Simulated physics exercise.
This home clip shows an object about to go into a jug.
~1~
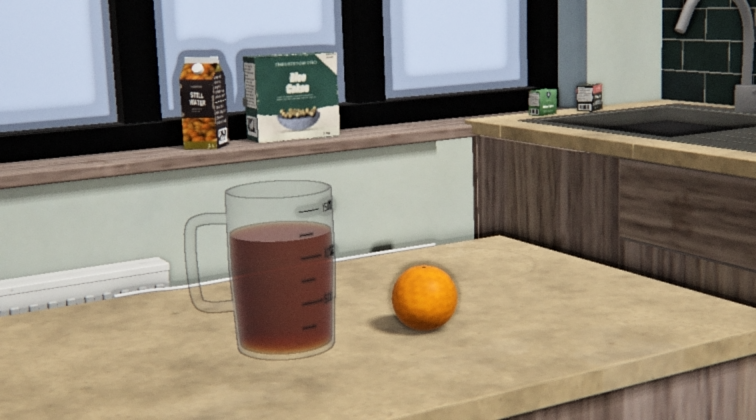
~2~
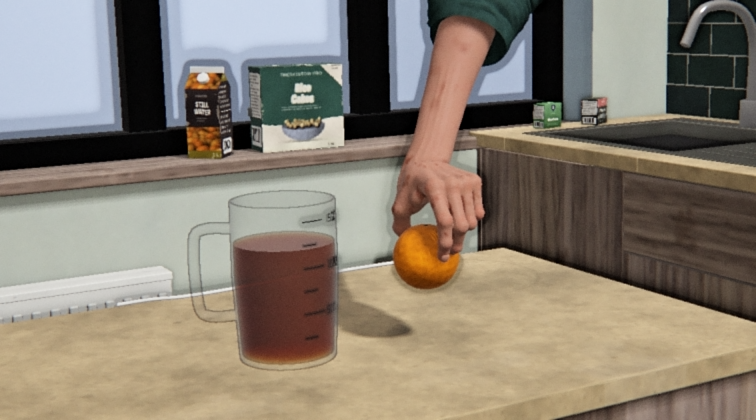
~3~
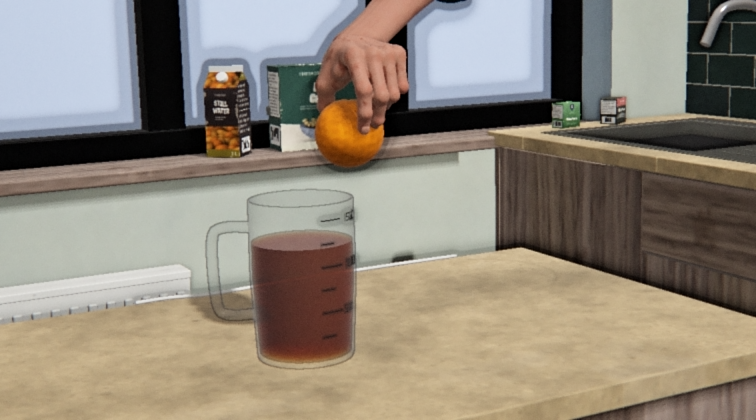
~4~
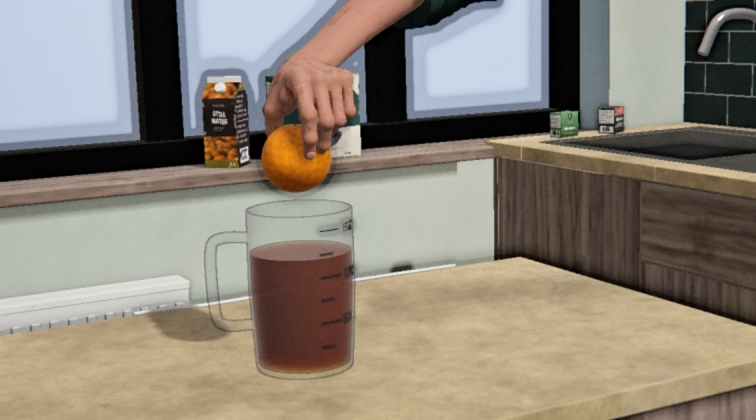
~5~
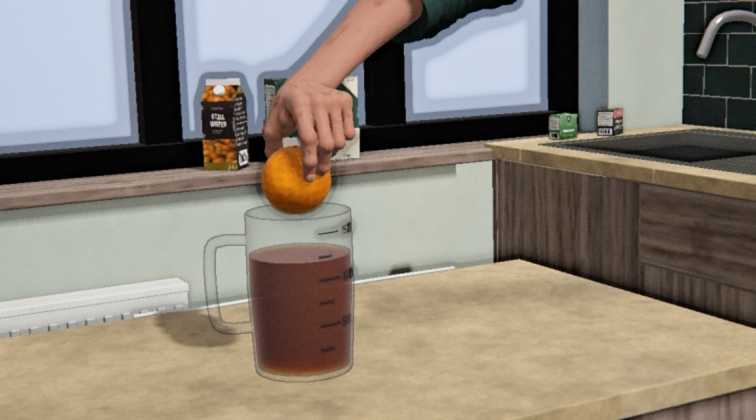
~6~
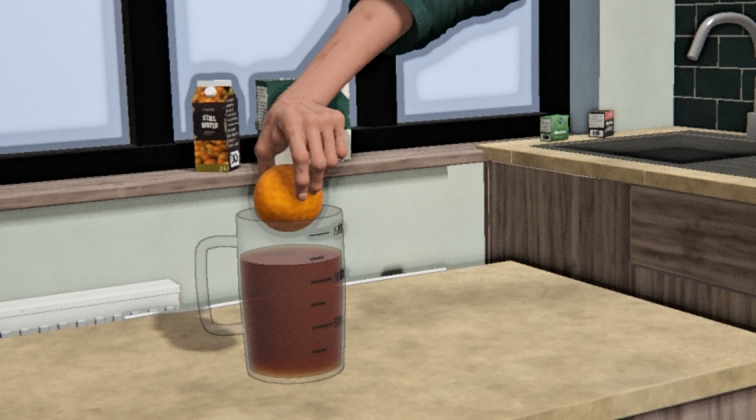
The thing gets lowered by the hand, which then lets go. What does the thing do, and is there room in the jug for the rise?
In the iced tea it stays up, and the jug holds it fine.
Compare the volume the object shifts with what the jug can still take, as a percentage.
Around 40 %.
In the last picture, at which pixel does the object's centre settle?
It winds up with its middle close to pixel (291, 256).
A moment on, the orange enters the iced tea; the jug is about three quarters full.
Further on, the orange comes up again; the jug is nearly full.
When it is over, the orange is afloat; the jug is nearly full; none went over.
